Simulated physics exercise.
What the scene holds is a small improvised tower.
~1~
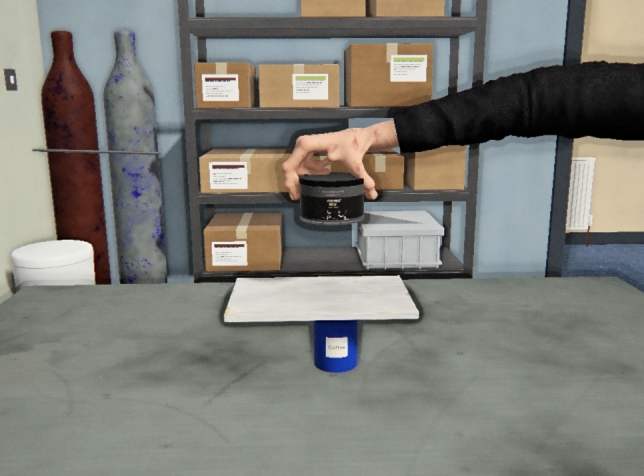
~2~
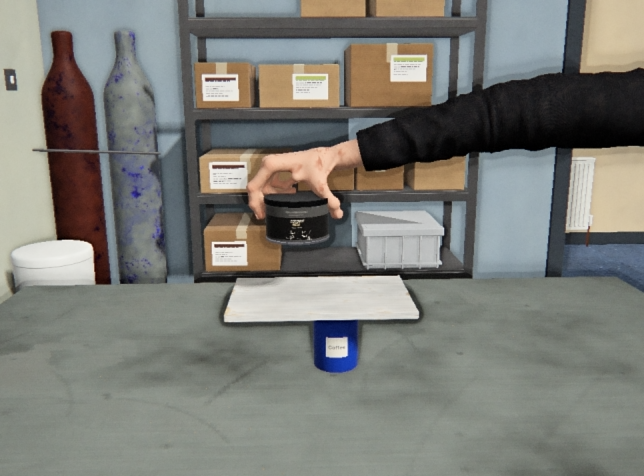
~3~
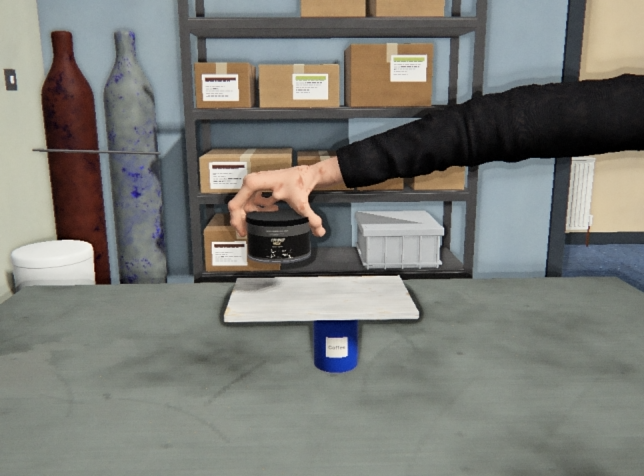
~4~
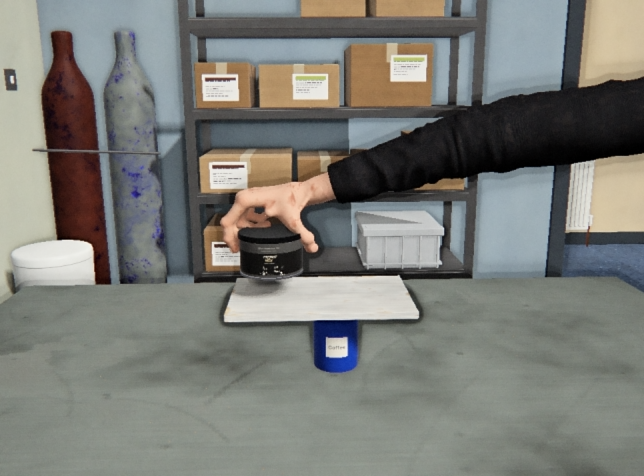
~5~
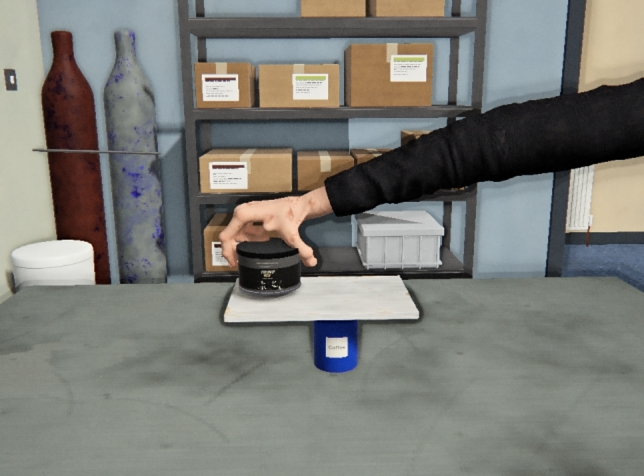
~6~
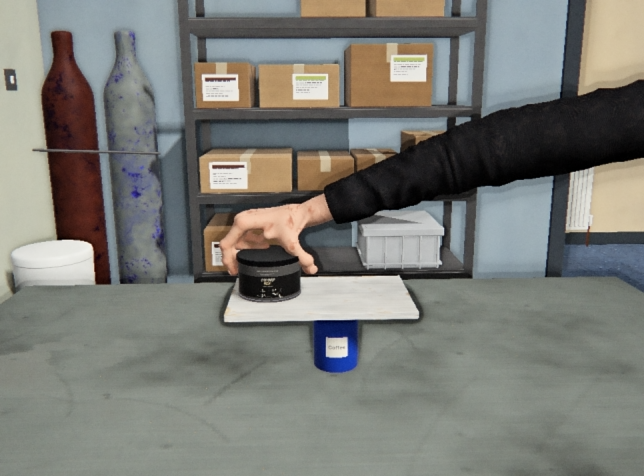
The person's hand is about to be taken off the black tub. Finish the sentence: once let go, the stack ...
Once let go, the stack falls apart.
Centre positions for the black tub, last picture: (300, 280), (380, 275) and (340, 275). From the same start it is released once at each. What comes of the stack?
Try 1: Topples; try 2: Stands; try 3: Stands.
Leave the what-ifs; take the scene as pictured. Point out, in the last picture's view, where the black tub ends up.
Somewhere around (112, 337) in the last picture.
Then, 0.40 s after the last picture, black tub now fallen; white board tipped 45° from how it was.
Then, 0.60 s after the last picture, white board tipped 37° from how it was.
Then, 0.80 s after the last picture, white board now fallen.
Then, 1.00 s after the last picture, things are still on the move.
At rest, fallen, black tub and white board; blue jar in place. Seen from the same camera at the end, black tub near (112, 337). The stack comes apart.
